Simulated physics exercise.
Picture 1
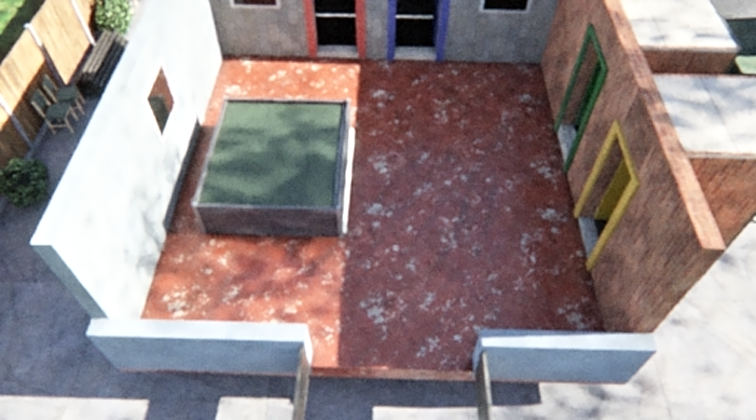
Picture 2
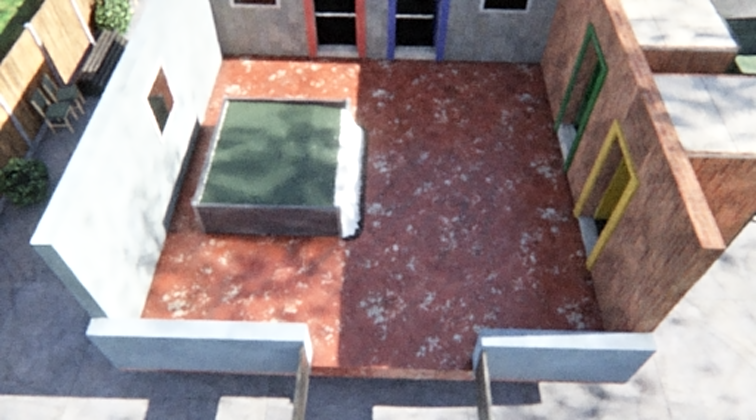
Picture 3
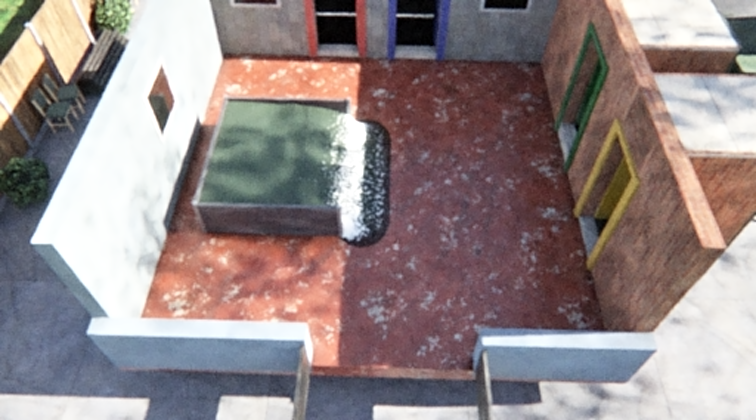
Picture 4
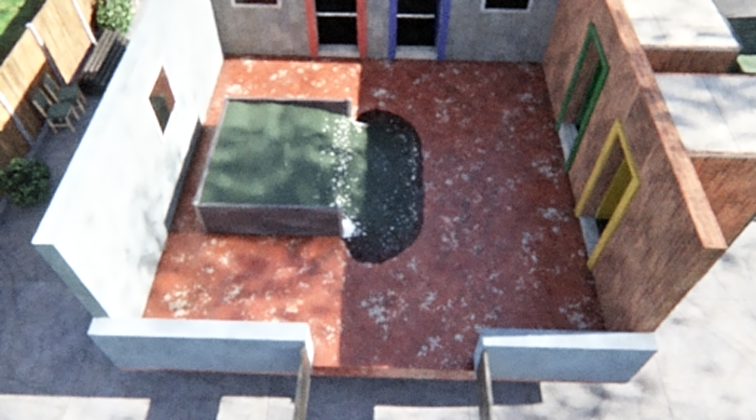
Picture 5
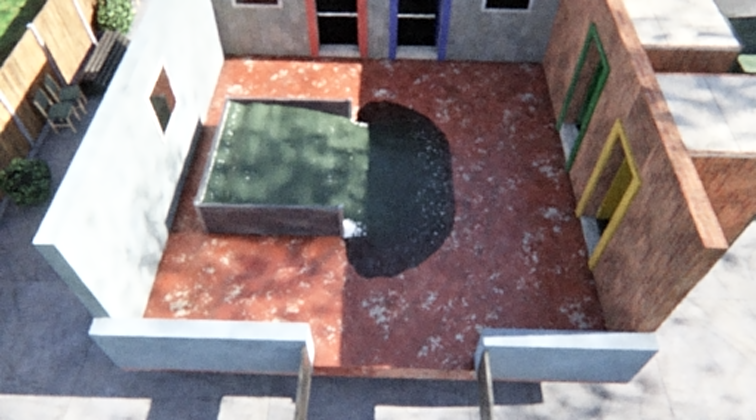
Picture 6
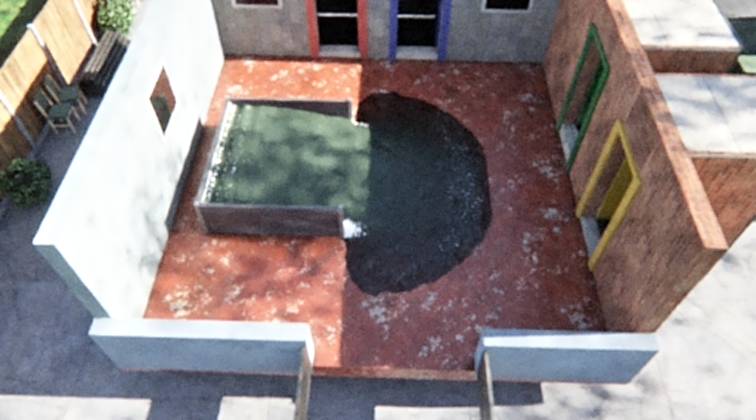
Dark green water pours from the tank's right side and spreads across the red floor.
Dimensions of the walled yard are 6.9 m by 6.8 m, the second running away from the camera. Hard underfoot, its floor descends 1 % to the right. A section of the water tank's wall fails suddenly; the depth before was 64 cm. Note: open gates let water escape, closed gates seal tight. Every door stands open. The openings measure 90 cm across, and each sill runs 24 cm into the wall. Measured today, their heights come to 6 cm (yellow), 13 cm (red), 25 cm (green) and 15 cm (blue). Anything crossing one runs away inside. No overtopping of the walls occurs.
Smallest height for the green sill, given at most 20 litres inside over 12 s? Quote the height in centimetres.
About 28 cm.
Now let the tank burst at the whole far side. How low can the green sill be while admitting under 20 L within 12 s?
Some 10.5 centimetres.
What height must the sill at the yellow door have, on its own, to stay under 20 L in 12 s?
Roughly 25 cm at yellow.
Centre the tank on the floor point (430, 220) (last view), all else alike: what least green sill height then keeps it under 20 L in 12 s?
Roughly 22 centimetres.
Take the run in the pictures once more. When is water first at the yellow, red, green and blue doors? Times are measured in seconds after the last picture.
Yellow 0.5 s, red 4.0 s, green 0.4 s, blue 1.5 s.
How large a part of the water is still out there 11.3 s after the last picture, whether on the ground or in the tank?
Some 80 %.
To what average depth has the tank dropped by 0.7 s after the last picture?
Near 34 cm, averaged.
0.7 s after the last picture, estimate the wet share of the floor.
The wet part is about 45 per cent.
Then, 0.7 s after the last picture water covers 45 % of the floor, deepest (35 cm) near (572, 195); 28 cm at the green door, 0 litres in over its 25 cm sill.
Then, 2.3 s after the last picture water covers 55 % of the floor, deepest (42 cm) near (541, 66); 30 cm at the green door, 32 litres in over its 25 cm sill.
Then, 11.3 s after the last picture water covers 100 % of the floor, deepest (10 cm) near (366, 61); 8 cm at the green door, 39 litres in over its 25 cm sill.
At the green door as built, the water peaked near 35 cm, 1.5 s after the last picture.
Run again over the same 12 s with other heights there, 48 litres in over 24 cm, 3 litres over 32 cm. The limit of 20 litres is kept from about 28 cm up.
